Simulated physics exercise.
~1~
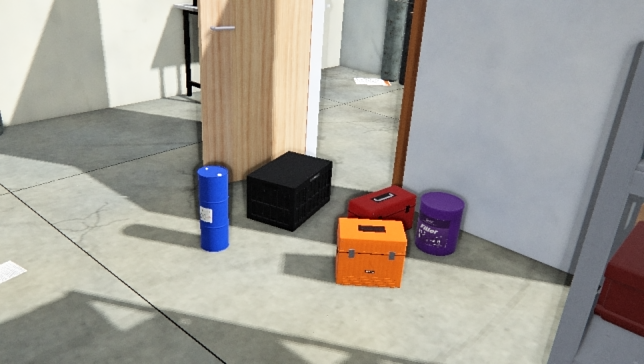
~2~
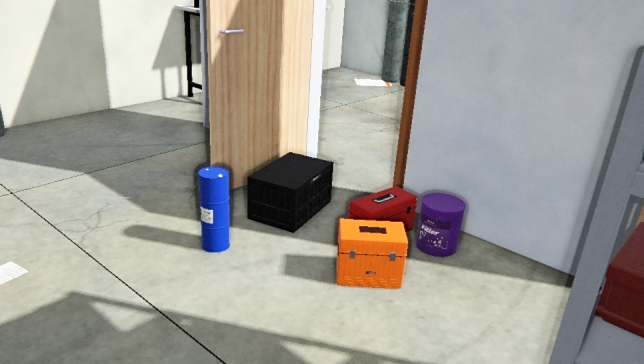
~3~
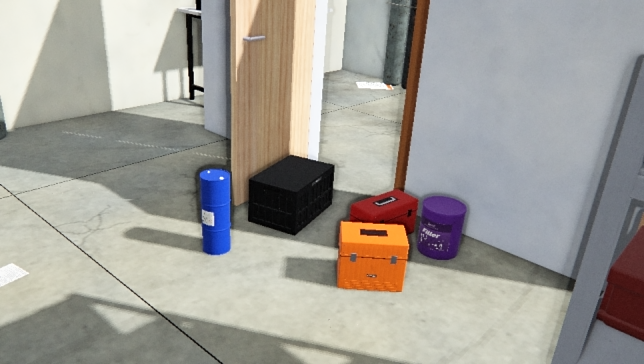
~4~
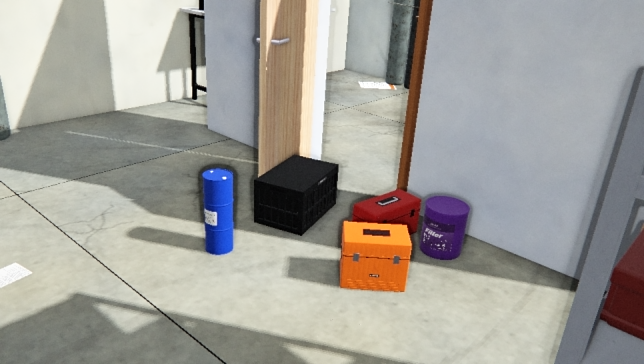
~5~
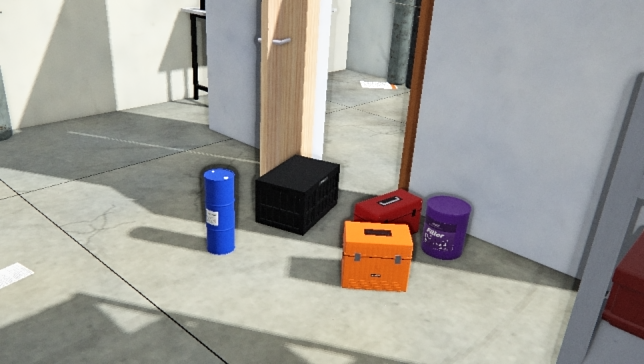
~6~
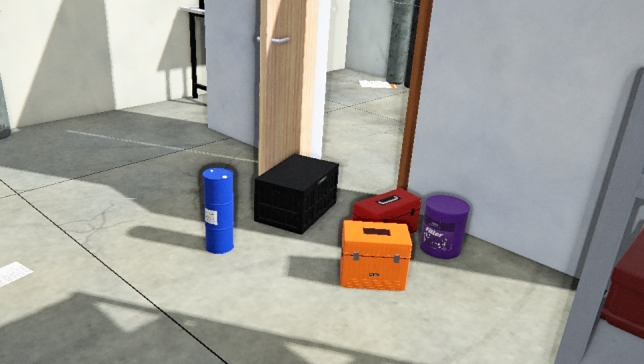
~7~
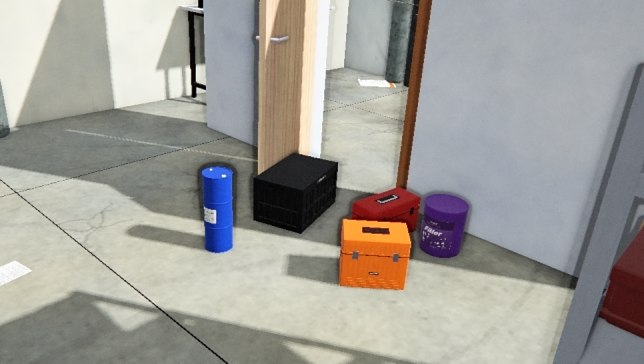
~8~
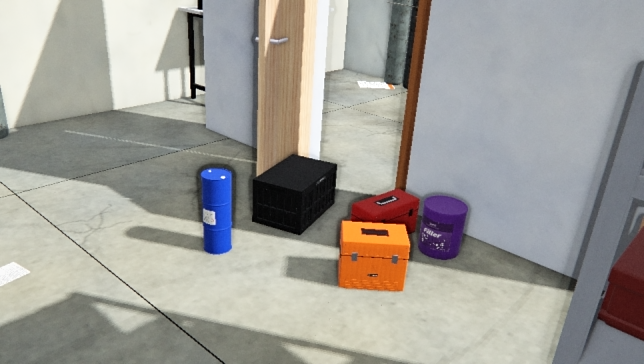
In a bright concrete-floored room, a wooden door swung partway and then stopped, standing beside a black chest, while the blue canister, the red and orange toolboxes and a purple tub stayed where they were on the floor.
